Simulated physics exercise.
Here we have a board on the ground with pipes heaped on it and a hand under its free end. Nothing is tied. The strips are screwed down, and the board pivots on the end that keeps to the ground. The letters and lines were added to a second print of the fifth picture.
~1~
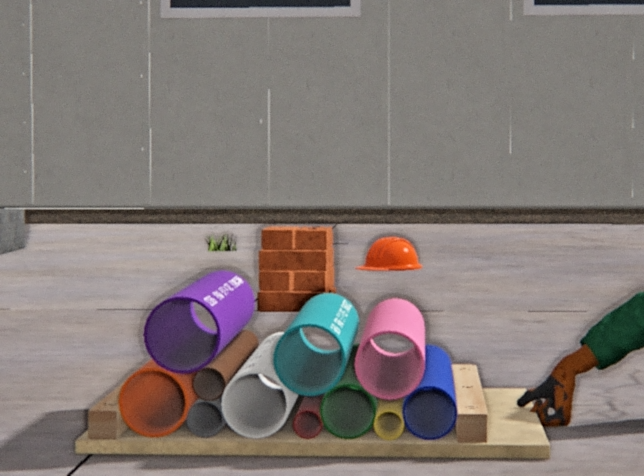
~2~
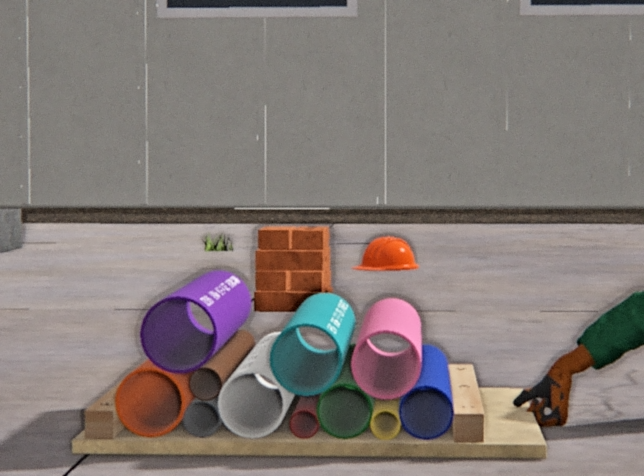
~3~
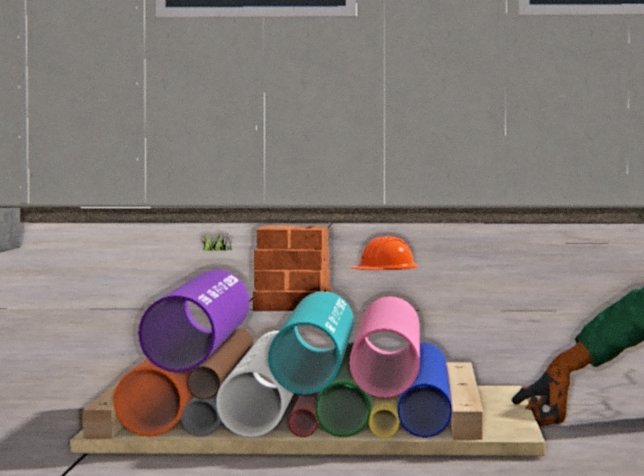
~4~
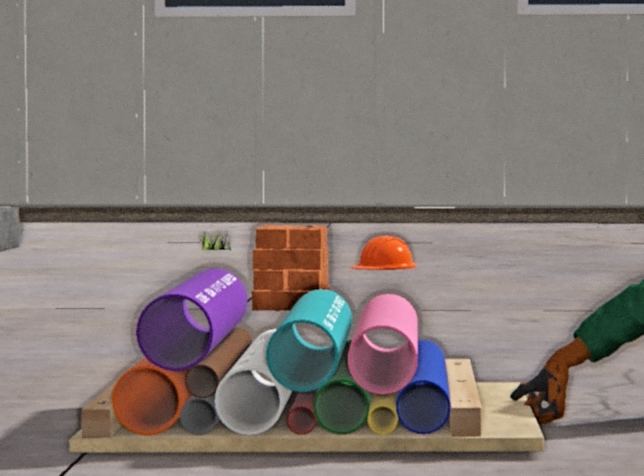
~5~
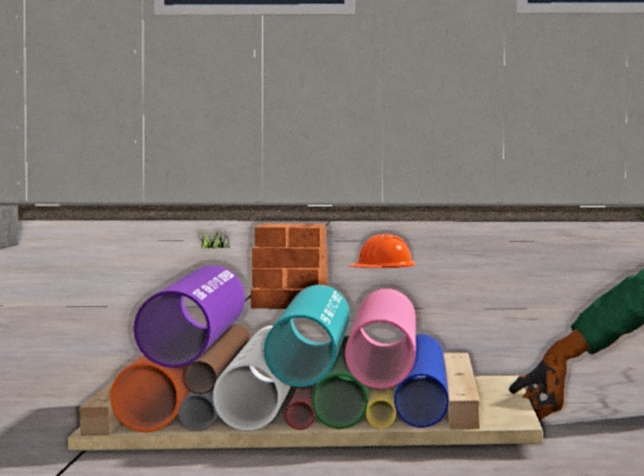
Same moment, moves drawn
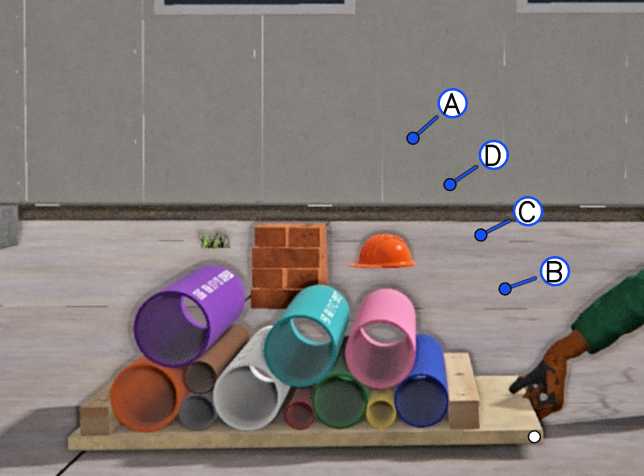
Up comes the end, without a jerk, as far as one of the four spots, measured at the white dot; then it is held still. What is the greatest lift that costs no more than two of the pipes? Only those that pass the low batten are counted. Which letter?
Lift it to A and no more.
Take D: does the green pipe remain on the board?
Yes.
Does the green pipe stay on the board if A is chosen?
Yes, with A.
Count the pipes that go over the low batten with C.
At C the number is one.
On the copy, A at (413, 138); B at (505, 289); C at (481, 235); D at (450, 185); the white dot at (535, 437).
On A. First, board at 21°.
Then, board at 41°.
Finally, board at 41°, one over the low batten (purple).
By contrast, B none over the low batten; C one over the low batten (purple); D one over the low batten (purple).
